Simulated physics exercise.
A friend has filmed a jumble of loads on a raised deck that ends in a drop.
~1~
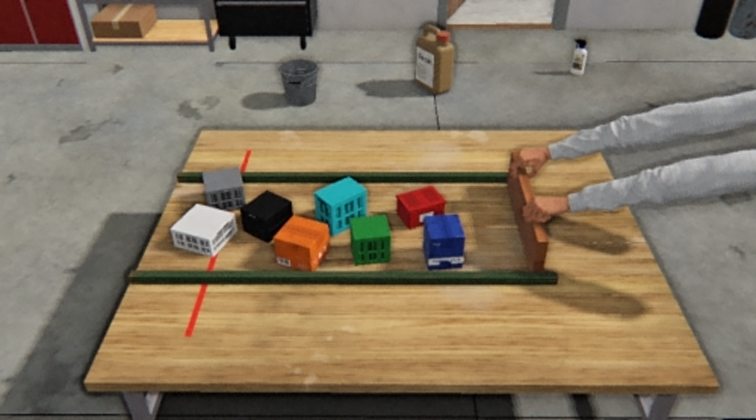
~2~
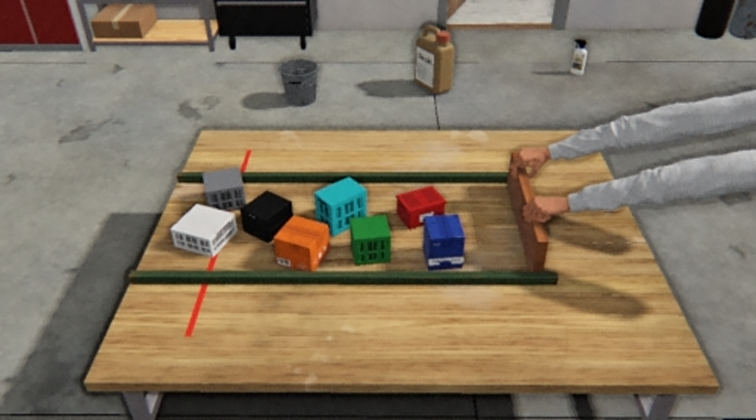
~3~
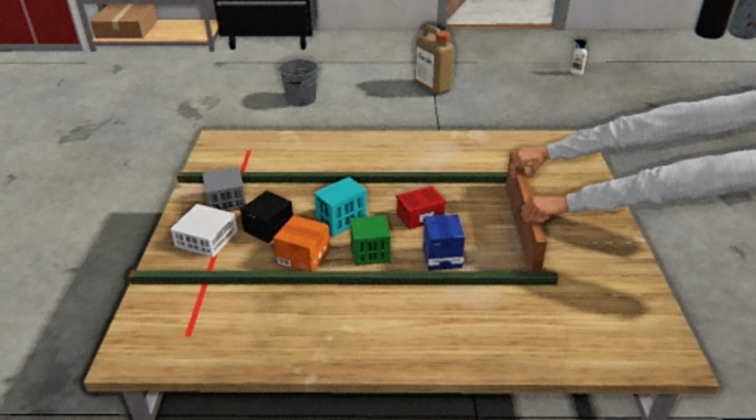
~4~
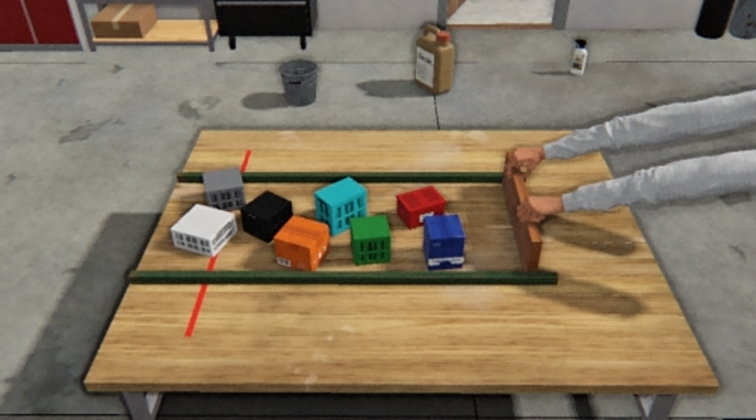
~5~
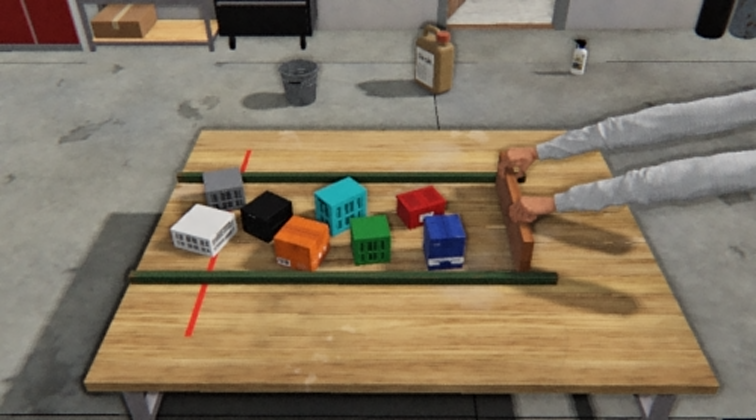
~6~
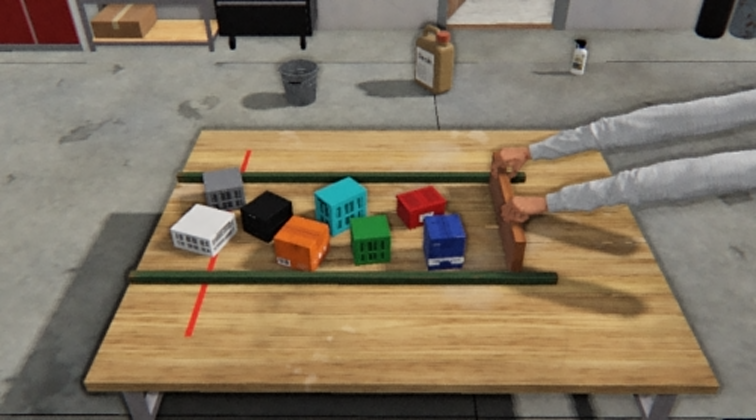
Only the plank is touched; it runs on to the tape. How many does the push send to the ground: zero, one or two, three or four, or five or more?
Here the number that fall off is three or four.
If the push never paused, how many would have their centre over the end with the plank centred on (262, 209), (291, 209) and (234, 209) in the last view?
Past the end: 1, 0 and 3.
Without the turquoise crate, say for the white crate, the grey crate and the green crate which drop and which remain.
The white crate tumbles off; the grey crate is kept; the green crate is kept.
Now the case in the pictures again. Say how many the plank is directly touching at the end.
That makes 2.
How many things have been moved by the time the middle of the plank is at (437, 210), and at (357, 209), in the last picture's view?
By then 2, and 6.
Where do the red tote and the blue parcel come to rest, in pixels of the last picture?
Near (208, 202) and (195, 241).
Soon after, none off yet; white crate at rest near (205, 230); grey crate at rest near (225, 190); black crate at rest near (268, 216).
In the end, the number that fall off is three or four; gone, orange box, black crate and white crate.
